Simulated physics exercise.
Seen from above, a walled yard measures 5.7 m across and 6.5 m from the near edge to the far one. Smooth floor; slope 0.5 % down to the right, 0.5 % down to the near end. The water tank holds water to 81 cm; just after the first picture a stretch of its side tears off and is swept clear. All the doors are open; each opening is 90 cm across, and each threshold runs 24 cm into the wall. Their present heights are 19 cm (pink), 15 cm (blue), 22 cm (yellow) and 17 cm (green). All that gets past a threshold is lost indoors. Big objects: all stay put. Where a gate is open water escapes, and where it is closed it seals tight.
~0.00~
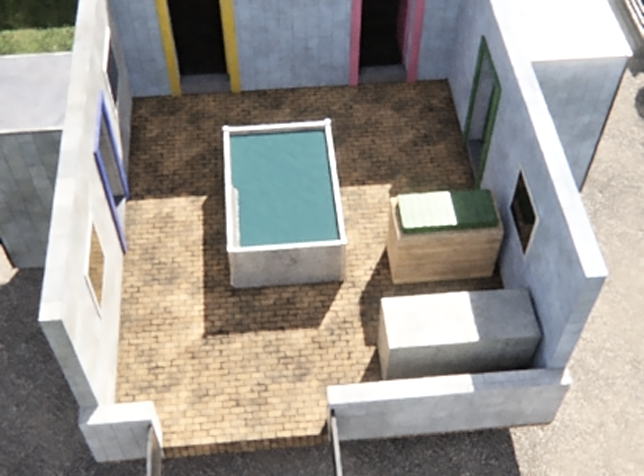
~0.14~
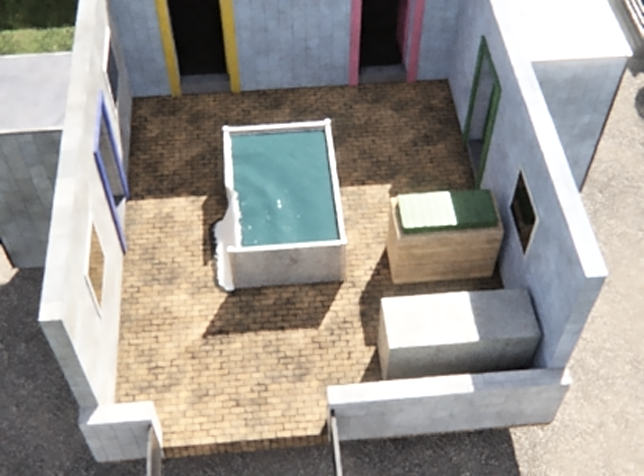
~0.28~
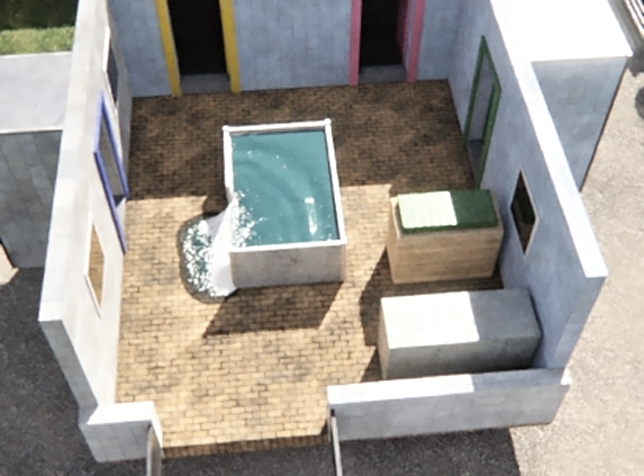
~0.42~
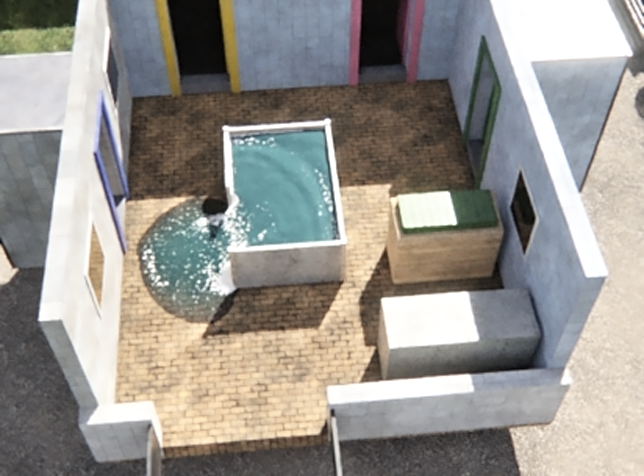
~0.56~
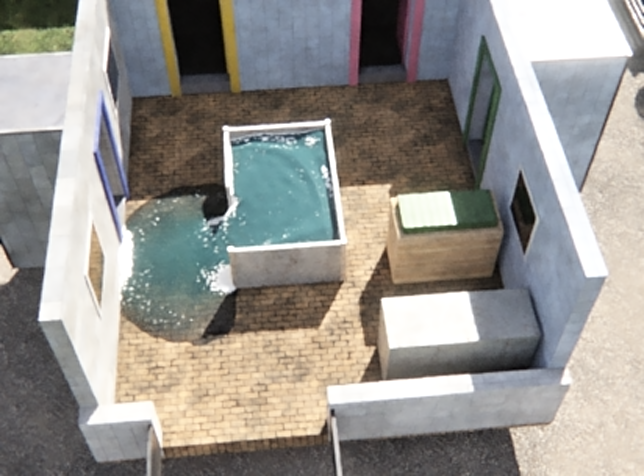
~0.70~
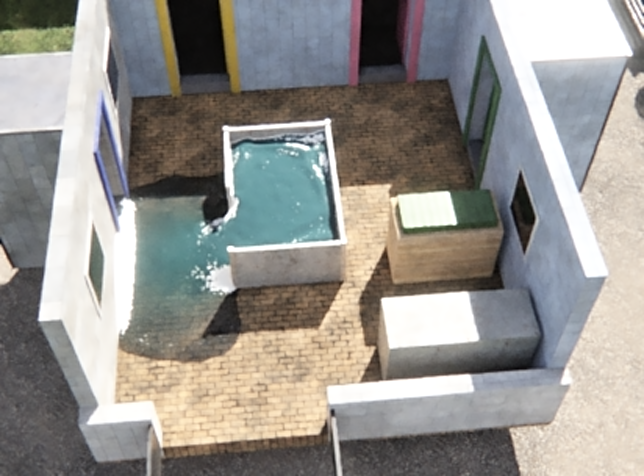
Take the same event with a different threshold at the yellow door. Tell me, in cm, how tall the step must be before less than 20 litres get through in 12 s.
It would have to be roughly 12 cm high.
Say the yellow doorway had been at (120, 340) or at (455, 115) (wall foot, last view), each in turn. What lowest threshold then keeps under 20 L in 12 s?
About 26 cm, then about 8.0 cm.
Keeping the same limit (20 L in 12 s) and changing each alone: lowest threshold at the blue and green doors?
You'd want about 33 centimetres at blue and about 5.5 centimetres at green.
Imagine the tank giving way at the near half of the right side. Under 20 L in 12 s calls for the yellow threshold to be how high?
Then the minimum is about 6.0 cm.
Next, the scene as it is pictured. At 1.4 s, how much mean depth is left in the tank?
It averages close to 49 centimetres.
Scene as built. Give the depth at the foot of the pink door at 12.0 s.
Some 8.0 centimetres.
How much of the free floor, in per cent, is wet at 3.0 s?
Wet: Close to 45 %.
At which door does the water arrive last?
Green.
After 1.4 s water covers 20 % of the floor, deepest (50 cm) near (135, 268); it has not reached the yellow door.
After 3.0 s water covers 45 % of the floor, deepest (34 cm) near (115, 422); 18 cm at the yellow door, 0 litres in over its 22 cm threshold.
After 12.0 s water covers 100 % of the floor, deepest (12 cm) near (472, 235); 3 cm at the yellow door, 0 litres in over its 22 cm threshold.
At the yellow door as built, the water arrived by 2.3 s and peaked near 18 cm at 2.8 s.
With a threshold of 10 cm, 35 litres would have come in within the 12 s; with 13.5 cm, 10 litres. So under 20 litres takes about 12 cm.
